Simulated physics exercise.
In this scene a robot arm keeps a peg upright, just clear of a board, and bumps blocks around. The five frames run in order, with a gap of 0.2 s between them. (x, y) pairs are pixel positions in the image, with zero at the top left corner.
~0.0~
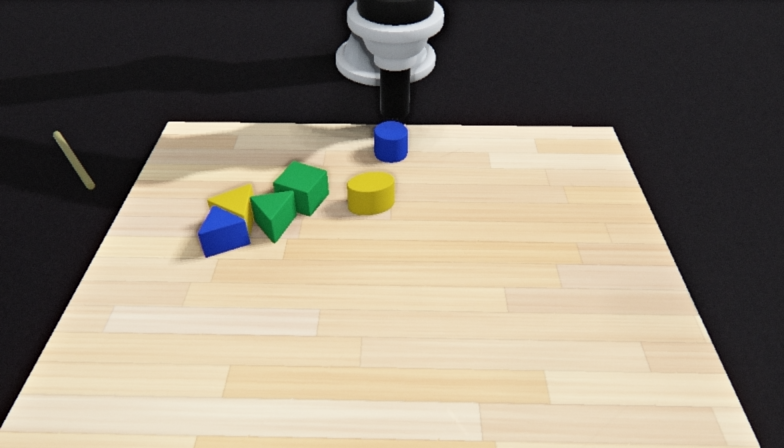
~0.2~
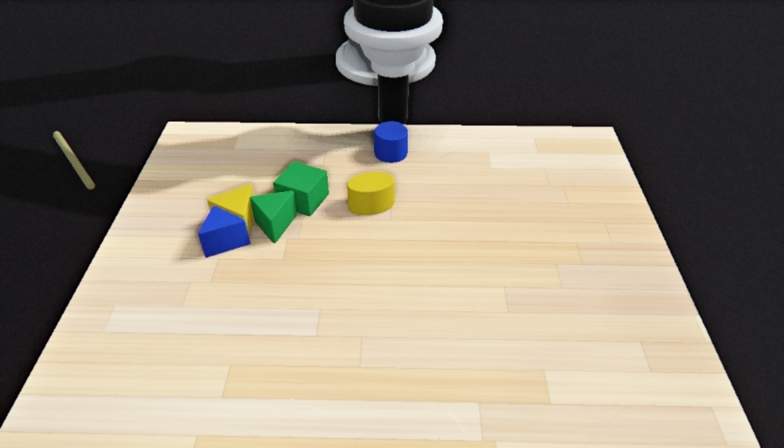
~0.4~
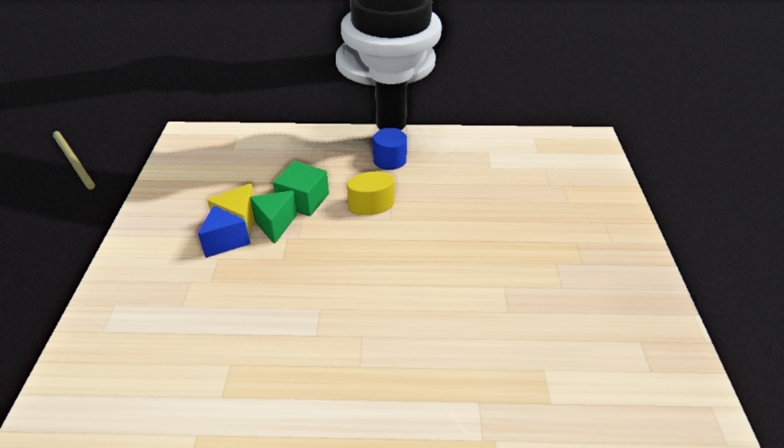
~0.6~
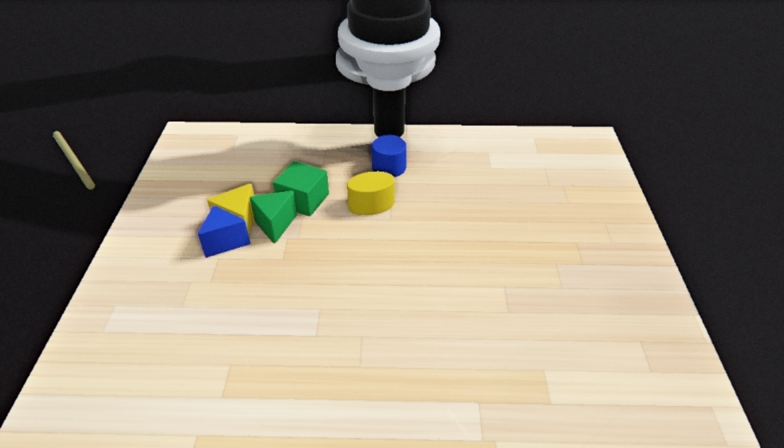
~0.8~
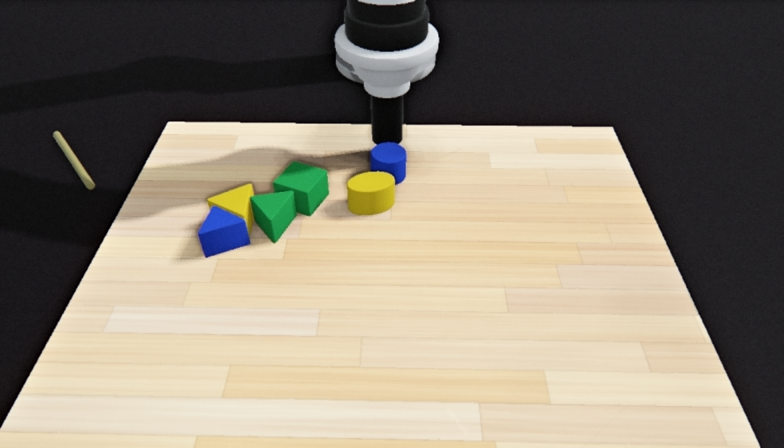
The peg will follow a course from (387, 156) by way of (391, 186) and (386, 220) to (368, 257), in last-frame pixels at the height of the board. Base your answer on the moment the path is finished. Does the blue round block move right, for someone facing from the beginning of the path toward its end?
No, that is not how it ends up.
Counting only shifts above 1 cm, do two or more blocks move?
Answer: Yes.
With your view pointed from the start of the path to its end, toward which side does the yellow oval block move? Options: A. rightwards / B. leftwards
The correct letter is A.
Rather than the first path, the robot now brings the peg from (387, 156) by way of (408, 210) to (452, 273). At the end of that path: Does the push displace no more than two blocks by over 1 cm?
Going by the path, yes.
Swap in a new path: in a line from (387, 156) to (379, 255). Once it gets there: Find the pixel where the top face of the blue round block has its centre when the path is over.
When the path ends, it will be at (419, 227).
The first path, step by step. One third of the way, peg at (391, 169); yellow oval block at (367, 197), turned 70° clockwise; blue round block at (397, 184).
Two thirds of the way, peg at (385, 203); yellow oval block at (355, 210), turned 100° clockwise; blue round block at (408, 217).
At the end, peg at (368, 240); green square block still; yellow oval block at (335, 222), turned 130° clockwise; blue round block at (412, 230).
